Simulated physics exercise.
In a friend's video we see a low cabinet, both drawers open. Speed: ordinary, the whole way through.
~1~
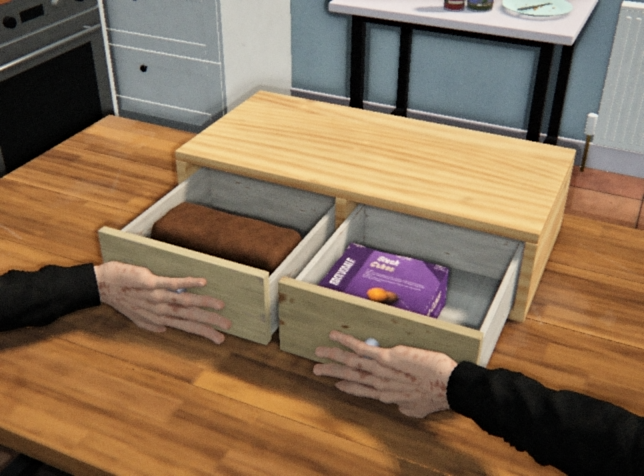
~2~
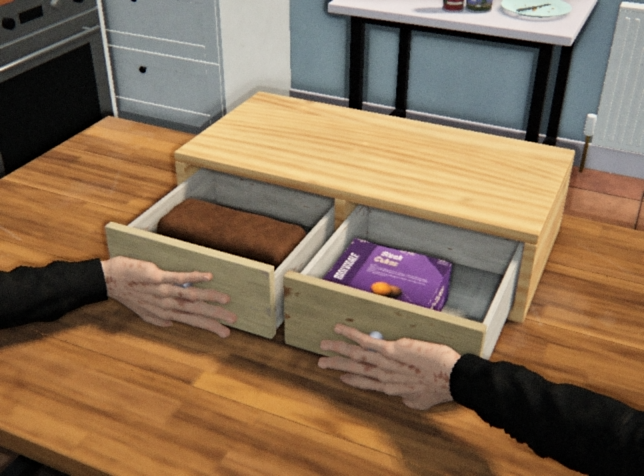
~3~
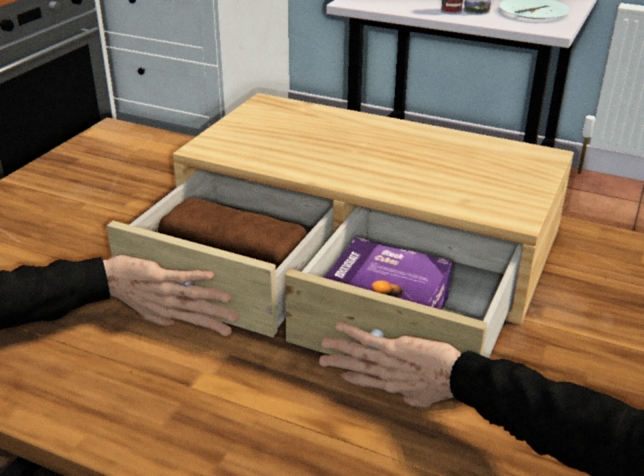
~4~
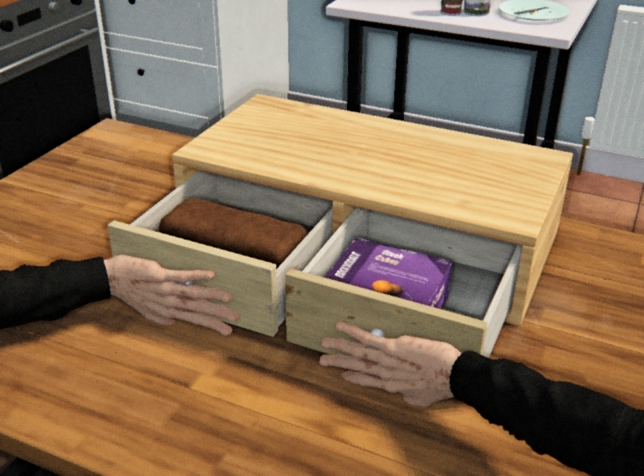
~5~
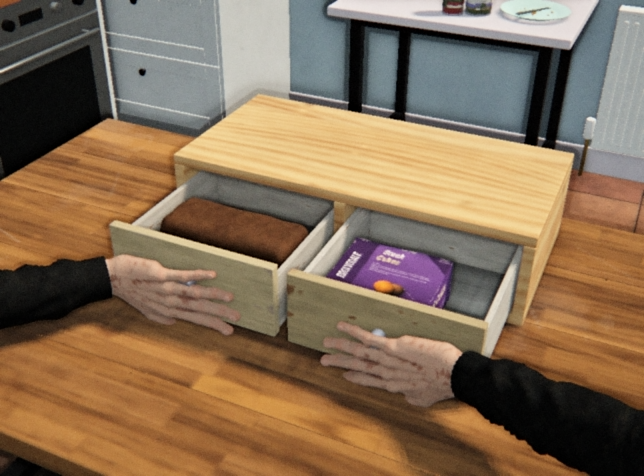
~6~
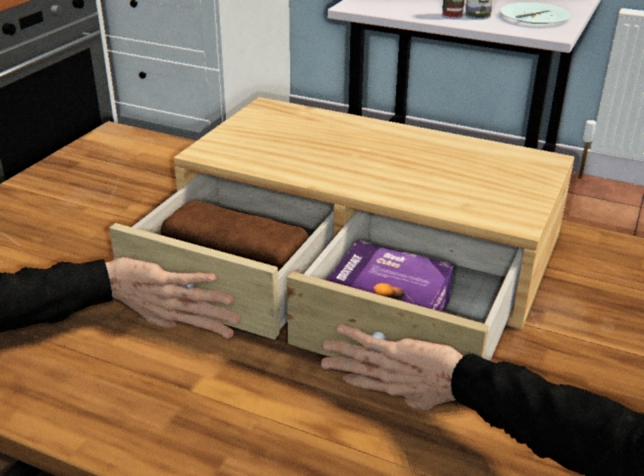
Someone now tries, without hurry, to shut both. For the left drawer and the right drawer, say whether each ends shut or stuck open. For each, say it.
I'd say the left drawer ends up fully closed; I'd say the right drawer ends up fully closed.
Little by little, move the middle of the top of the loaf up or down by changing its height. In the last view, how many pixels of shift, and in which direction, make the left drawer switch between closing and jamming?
Close to 20 pixels in the upward direction.
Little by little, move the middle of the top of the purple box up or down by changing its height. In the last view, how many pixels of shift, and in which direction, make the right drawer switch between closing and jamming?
Up, roughly 24 px.
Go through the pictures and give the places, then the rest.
Left drawer (230, 241) wide open; right drawer (408, 289) wide open; purple box (380, 301), in the first picture.
Right drawer (411, 283) wide open; loaf (232, 242), in the second picture.
Left drawer (236, 236) wide open; chest (372, 194), in the third picture.
Right drawer (412, 281) wide open; purple box (384, 293), in the fourth picture.
Left drawer (237, 235) wide open; loaf (235, 241), in the fifth picture.
Left drawer (238, 238) wide open; right drawer (413, 285) wide open; chest (373, 198), in the sixth picture.
Then, 0.44 s later than the last frame, left drawer starting in; right drawer about half in.
Then, 0.72 s later than the last frame, left drawer about half in; right drawer nearly in.
When it is over, the left drawer closes; the right drawer closes.
